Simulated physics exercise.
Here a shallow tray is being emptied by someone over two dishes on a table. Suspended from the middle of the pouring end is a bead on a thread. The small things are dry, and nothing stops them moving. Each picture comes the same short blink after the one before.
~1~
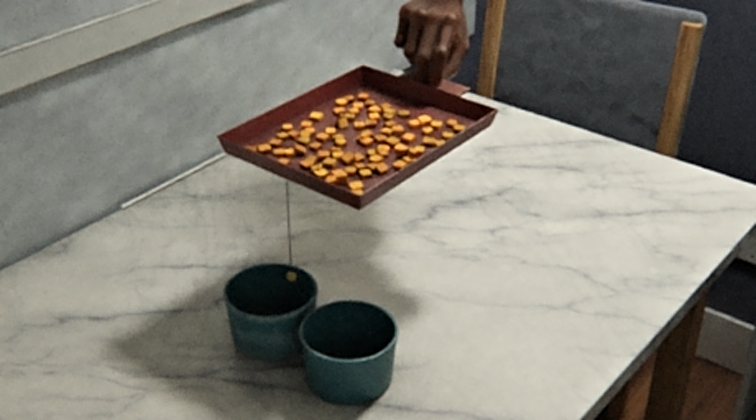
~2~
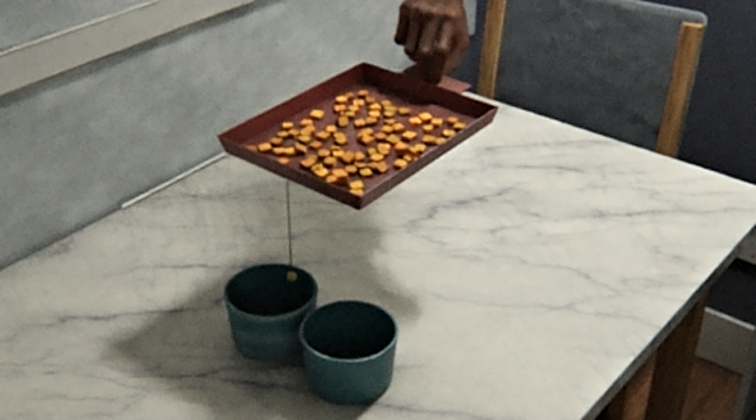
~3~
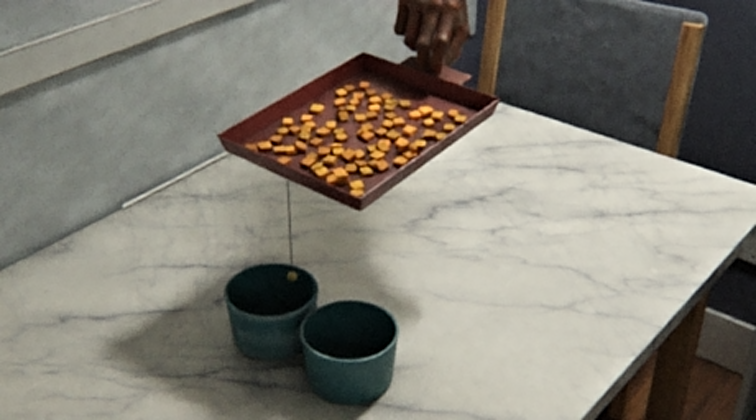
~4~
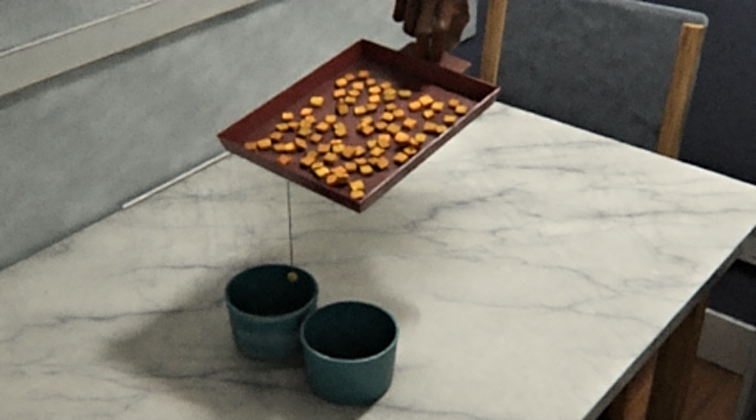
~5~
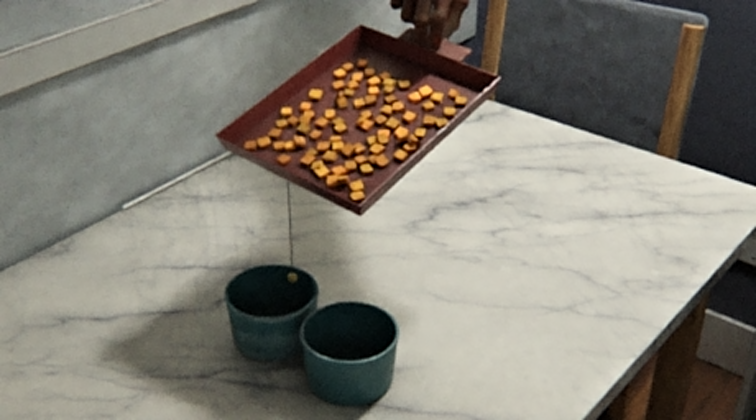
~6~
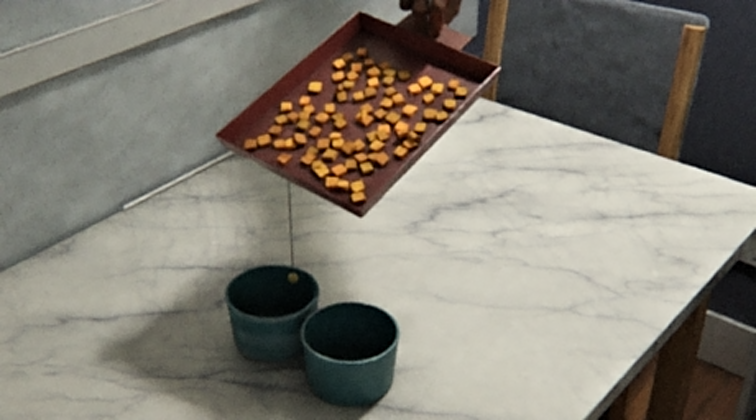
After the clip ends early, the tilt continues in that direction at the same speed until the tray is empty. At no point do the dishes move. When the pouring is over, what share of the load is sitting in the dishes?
The catch is going to exceed what is lost.
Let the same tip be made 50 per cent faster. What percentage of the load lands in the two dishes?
Estimate: Some 80%.
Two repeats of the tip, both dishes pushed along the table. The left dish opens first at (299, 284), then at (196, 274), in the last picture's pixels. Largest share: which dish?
So: The one further right first, and the one further right second.
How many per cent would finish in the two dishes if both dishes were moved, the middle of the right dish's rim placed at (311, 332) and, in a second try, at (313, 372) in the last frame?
Some 80 percent in the first case, 20 percent in the second.
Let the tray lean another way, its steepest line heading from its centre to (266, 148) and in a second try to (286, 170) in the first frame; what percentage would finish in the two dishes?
The first try would leave around 20 per cent there, the second around 30 per cent.
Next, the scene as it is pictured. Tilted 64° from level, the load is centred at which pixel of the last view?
(326, 160).
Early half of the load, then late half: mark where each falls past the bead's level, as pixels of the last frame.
Initially about (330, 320); subsequently about (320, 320).
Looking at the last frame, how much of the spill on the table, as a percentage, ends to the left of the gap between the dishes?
Estimate: About 100 percent.
Shortly afterwards, tray tipped steeply; all but a few on the tray; only a few in the air.
Next, tray tipped past a quarter turn; near a third on the tray; a little in the right dish; only a few outside both; near half in the air.
Some moments later, tray tipped past a quarter turn; near two thirds in the right dish; a little in the left dish; near a quarter outside both.
In the end, tray tipped past a quarter turn; near two thirds in the right dish; a little in the left dish; near a quarter outside both.
